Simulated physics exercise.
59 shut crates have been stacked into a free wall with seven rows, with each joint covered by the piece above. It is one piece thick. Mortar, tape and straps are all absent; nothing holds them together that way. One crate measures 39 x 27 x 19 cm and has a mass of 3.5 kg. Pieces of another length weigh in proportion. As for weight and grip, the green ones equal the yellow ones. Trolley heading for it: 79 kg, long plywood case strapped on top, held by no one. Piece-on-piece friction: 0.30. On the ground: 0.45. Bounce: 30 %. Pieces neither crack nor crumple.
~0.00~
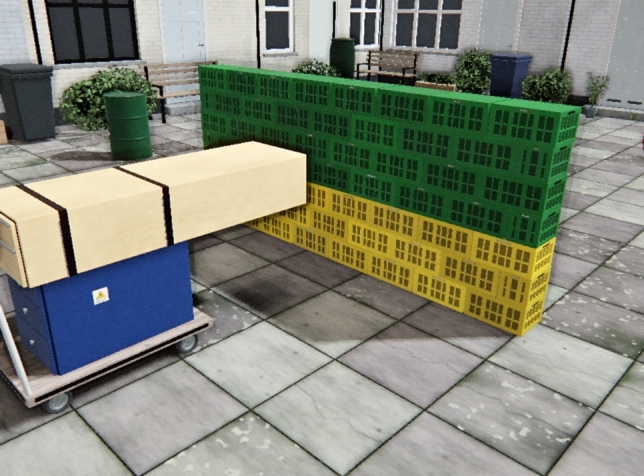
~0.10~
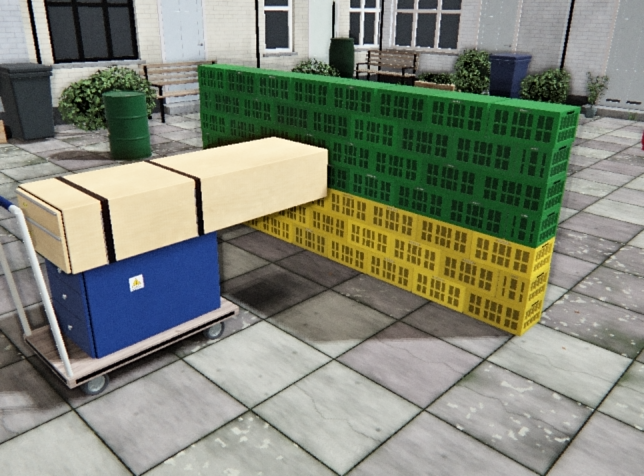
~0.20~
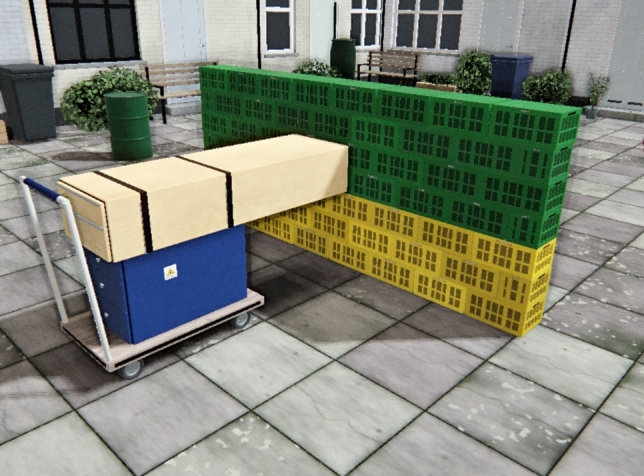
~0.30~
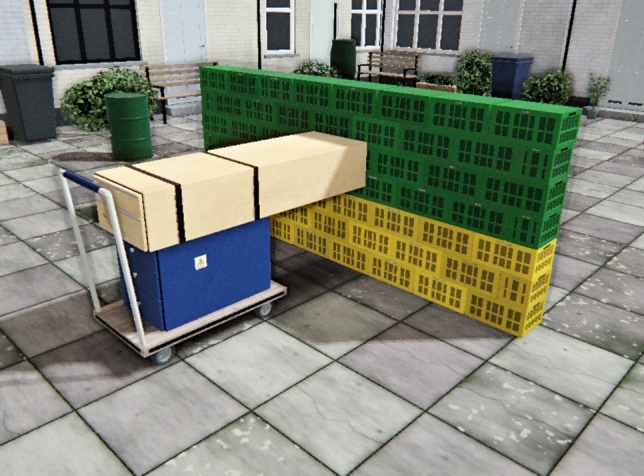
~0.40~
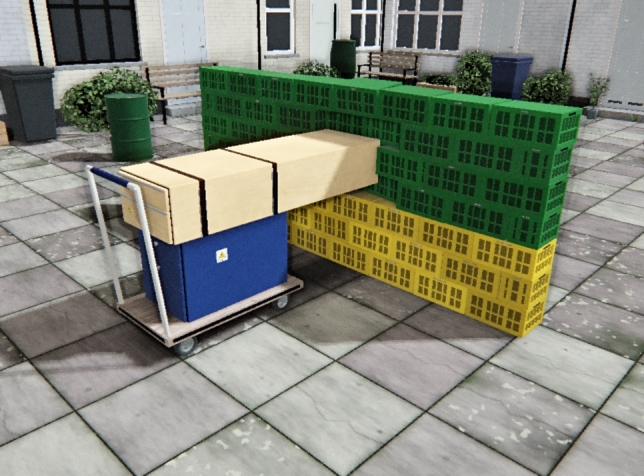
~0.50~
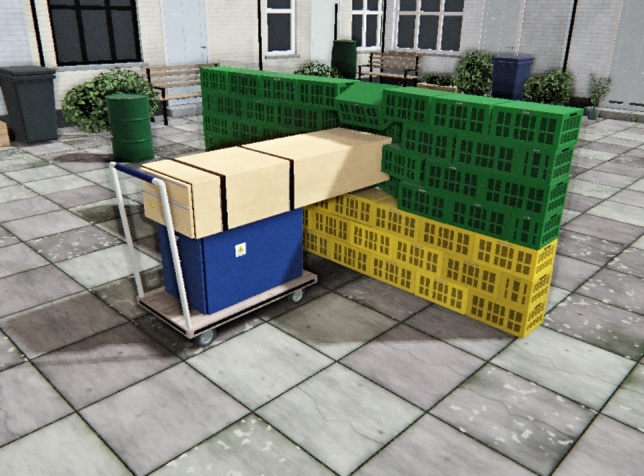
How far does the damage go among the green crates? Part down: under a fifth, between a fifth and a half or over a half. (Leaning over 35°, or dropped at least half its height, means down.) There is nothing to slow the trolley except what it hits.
One fifth up to half.
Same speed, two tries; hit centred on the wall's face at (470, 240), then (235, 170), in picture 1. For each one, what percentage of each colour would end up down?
Down by colour - yellow: 20%, then 20%; green: 50%, then 50%.
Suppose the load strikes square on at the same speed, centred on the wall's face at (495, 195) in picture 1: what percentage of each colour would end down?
That would leave yellow at 0 % and green at 30 %.
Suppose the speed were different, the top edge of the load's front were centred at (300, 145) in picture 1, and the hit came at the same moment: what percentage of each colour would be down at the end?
Result - yellow: 0%; green: 40%.
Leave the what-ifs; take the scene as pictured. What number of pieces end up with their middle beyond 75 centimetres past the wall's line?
Around 12 of the pieces.
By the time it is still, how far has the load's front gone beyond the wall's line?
I'd say around 100 cm, more or less.
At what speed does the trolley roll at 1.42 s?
I'd put it at roughly 0.2 m/s.
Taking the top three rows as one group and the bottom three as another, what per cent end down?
That's 50% up top and 0% at the bottom.
By 0.70 s, load 46 cm past the wall's line, still rolling; 3 of the 34 green crates down (3 of 59 in all colours); top green crate tilted 5°; top yellow crate moved 31 mm.
By 1.04 s, load 79 cm past the wall's line, still rolling; 9 of the 34 green crates down (9 of 59 in all colours); top green crate tilted 27°; top yellow crate moved 33 mm.
By 1.42 s, load 97 cm past the wall's line, still rolling; 14 of the 34 green crates down (14 of 59 in all colours); top green crate tilted 27°, 44 cm lower; top yellow crate moved 14 cm.
By 1.90 s, load 98 cm past the wall's line, stopped; 14 of the 34 green crates down (14 of 59 in all colours); top green crate on its side; top yellow crate moved 16 cm.
When it is over (3.3 s), load 98 cm past the wall's line, stopped; 14 of the 34 green crates down (14 of 59 in all colours); top green crate upside down; top yellow crate moved 16 cm. That is 41 per cent. In pixels of the last frame, middles, top green crate near (593, 234), top yellow crate near (376, 200).
